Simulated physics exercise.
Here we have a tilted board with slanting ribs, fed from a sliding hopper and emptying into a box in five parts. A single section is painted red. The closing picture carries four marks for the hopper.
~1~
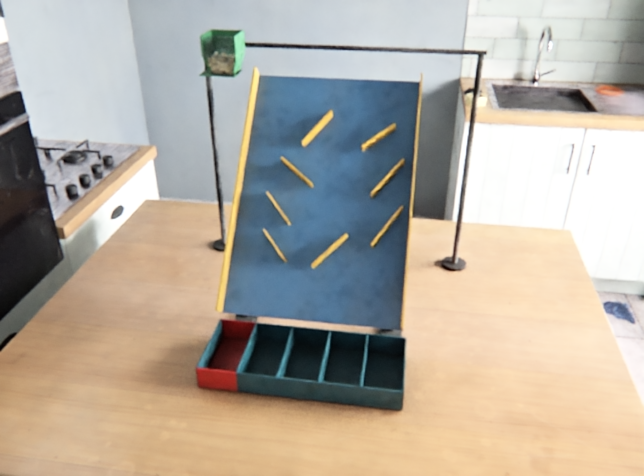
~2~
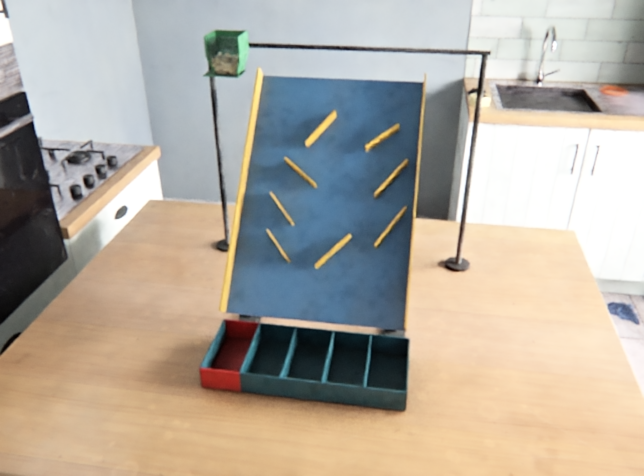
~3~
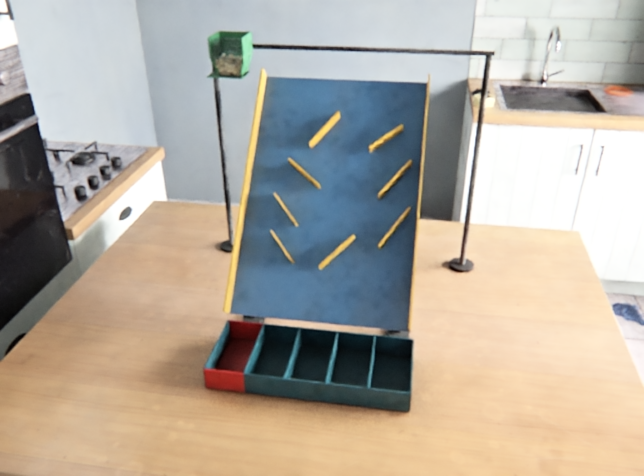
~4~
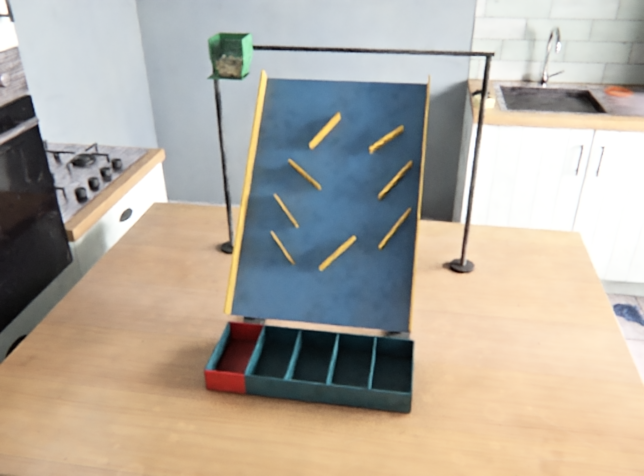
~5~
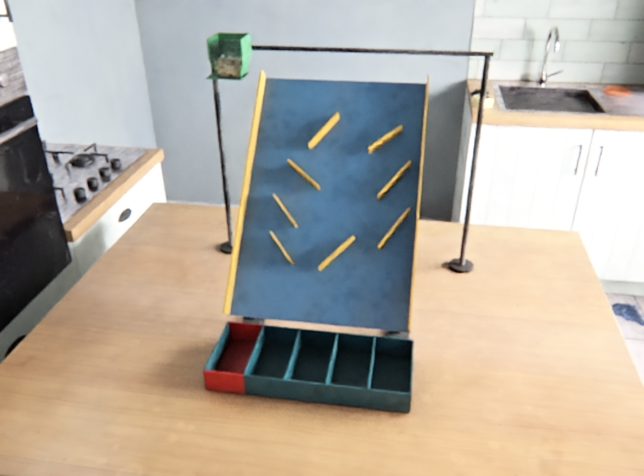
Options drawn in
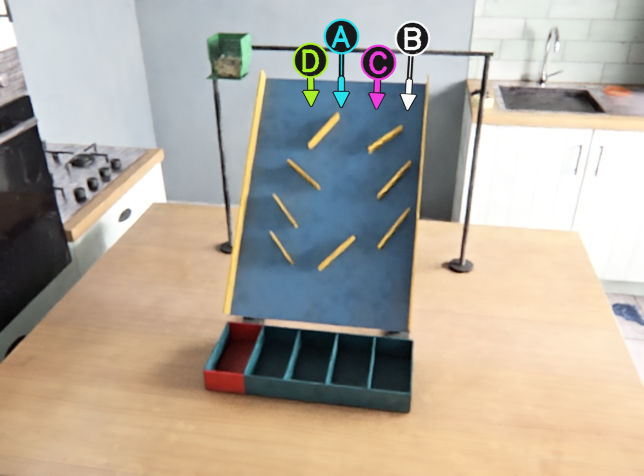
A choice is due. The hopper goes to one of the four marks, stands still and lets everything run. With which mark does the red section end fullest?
Mark D.
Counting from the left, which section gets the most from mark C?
It is the second one.
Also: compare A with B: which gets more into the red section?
Mark A.
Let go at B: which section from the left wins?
It is the second one.
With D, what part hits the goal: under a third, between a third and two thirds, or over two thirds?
Mark D gives between a third and two thirds.
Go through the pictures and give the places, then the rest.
The first frame shows hopper at (226, 66), white beans, door shut.
The second frame shows ribs (306, 142) to (335, 111), (365, 147) to (399, 124), (285, 157) to (314, 183).
The third frame shows ribs (379, 195) to (411, 160), (274, 193) to (295, 223), (379, 246) to (410, 207).
The fourth frame shows ribs (271, 232) to (292, 262), (319, 268) to (355, 236).
The fifth frame shows red section at (224, 381), number 1 of 5 from the left.
On the marked copy, mark A meets the board at (341, 101); mark B meets the board at (407, 104); mark C meets the board at (376, 103); mark D meets the board at (311, 100).
With A, about a quarter in the red section, about two thirds in other sections, a small part held on the board, a stray few outside the box.
With B, a stray few in the red section, most in other sections, a small part held on the board, a small part outside the box.
With C, a small part in the red section, most in other sections, a small part outside the box.
With D, about a third in the red section, about half in other sections, a small part held on the board.
